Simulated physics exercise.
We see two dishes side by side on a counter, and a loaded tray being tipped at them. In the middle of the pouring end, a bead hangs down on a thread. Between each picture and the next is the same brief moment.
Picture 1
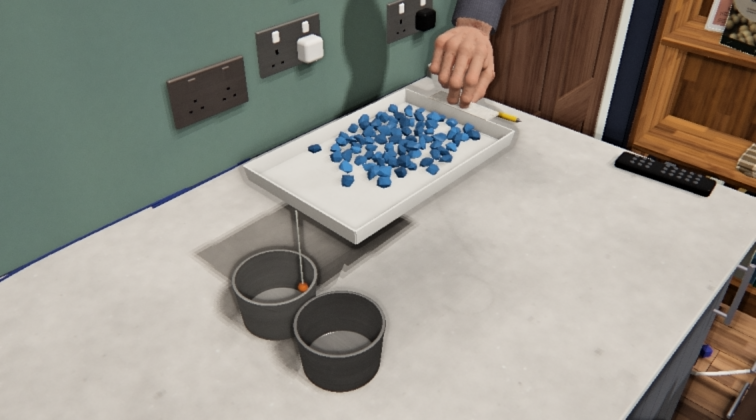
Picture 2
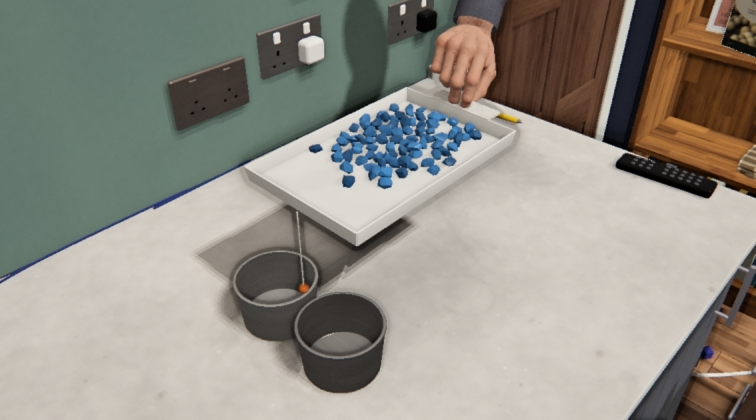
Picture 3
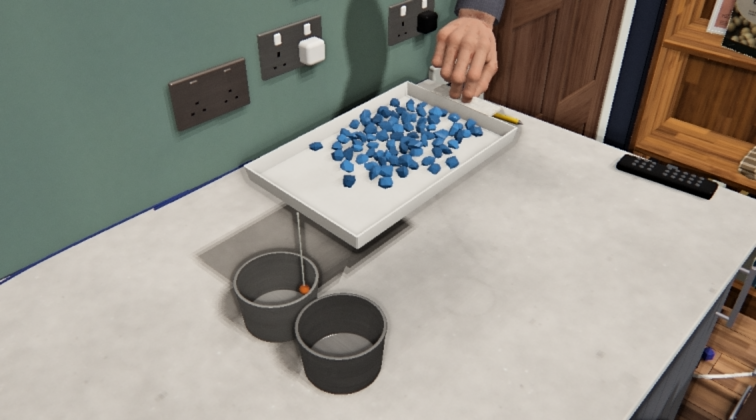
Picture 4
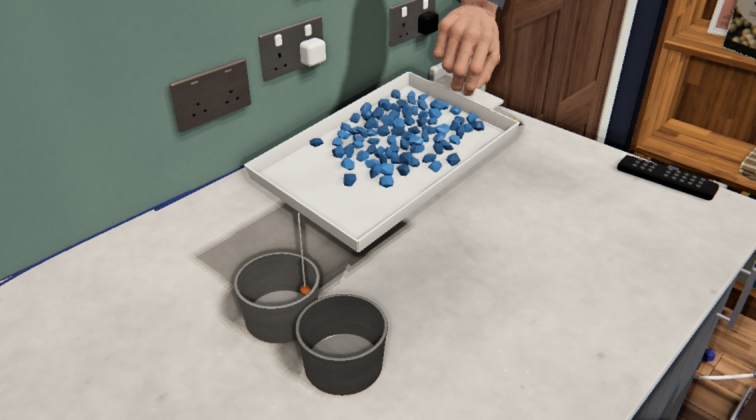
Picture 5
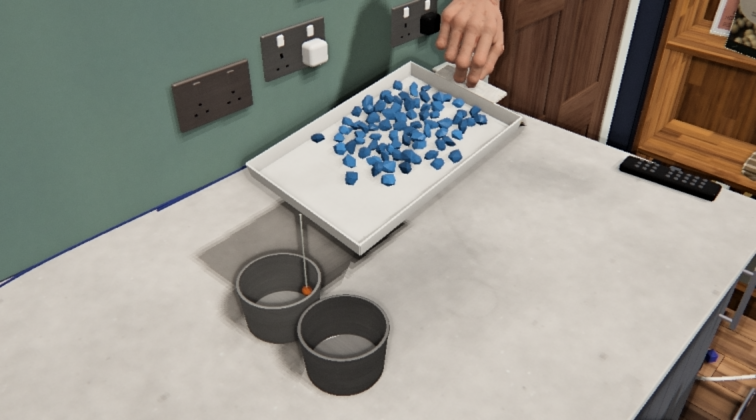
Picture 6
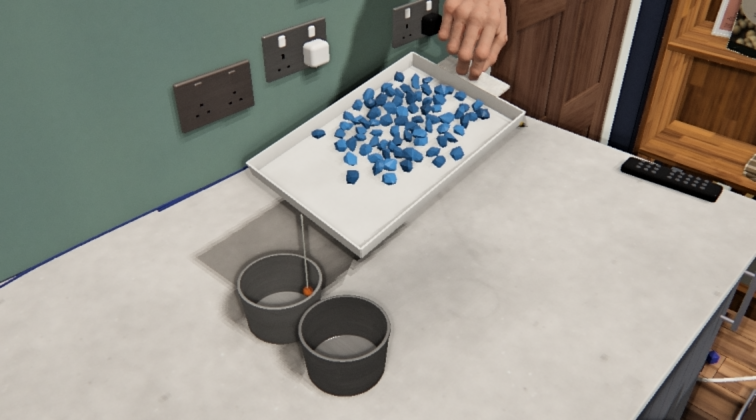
To begin with, a hand holds the far end of a white tray of blue stones above a pale counter, with two dark round dishes below and an orange bead hanging on a thread. The hand then slowly raises the far end, and the tray tilts a little, its near right corner lowest.
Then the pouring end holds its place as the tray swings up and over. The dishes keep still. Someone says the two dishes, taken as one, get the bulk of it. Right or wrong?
Right, they get more than half.
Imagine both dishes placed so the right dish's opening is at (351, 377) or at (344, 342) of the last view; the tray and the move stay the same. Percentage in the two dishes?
First placement: 30 per cent; second placement: 80 per cent.
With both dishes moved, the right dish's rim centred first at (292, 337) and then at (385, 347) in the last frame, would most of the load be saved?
Taking the places in turn, it's shy of half and then past half.
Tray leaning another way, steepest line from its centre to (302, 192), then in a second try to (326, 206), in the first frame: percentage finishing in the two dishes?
First heading roughly 30 %, second roughly 30 %.
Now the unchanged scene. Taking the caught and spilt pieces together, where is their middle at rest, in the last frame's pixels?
I'd put the middle somewhere around (352, 366).
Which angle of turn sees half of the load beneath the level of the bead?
Somewhere near 95°.
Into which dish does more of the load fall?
The one at right ends up fuller.
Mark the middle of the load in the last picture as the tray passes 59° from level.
The middle of the pieces lands at roughly (367, 220).
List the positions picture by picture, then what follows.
The first frame shows corners of the pouring end (247, 165) and (356, 229), level; middle of the load (395, 140), aquarium stones; left dish (245, 312); right dish (308, 363); bead on its thread (303, 287).
The second frame shows corners of the pouring end (248, 166) and (356, 231), level; middle of the load (396, 140).
The third frame shows corners of the pouring end (248, 166) and (357, 234), tipped barely, lowest at the right corner; middle of the load (397, 137).
The fourth frame shows corners of the pouring end (249, 165) and (358, 238), tipped a little, lowest at the right corner; middle of the load (398, 132).
The fifth frame shows corners of the pouring end (250, 164) and (360, 242), tipped a little, lowest at the right corner; middle of the load (400, 127).
The sixth frame shows corners of the pouring end (250, 162) and (361, 246), tipped a little, lowest at the right corner; middle of the load (401, 122); left dish (250, 316); right dish (313, 367).
Just after the last frame, tray tipped steeply; almost all on the tray; just a few in the right dish; just a few outside both; about a tenth in the air.
A moment on, tray tipped right over; roughly a quarter on the tray; roughly half in the right dish; roughly a quarter outside both; about a tenth in the air.
Further on, tray tipped past a quarter turn; the larger part in the right dish; roughly a quarter outside both.
When it is over, tray tipped past a quarter turn; the larger part in the right dish; not one in the left dish; roughly a quarter outside both.
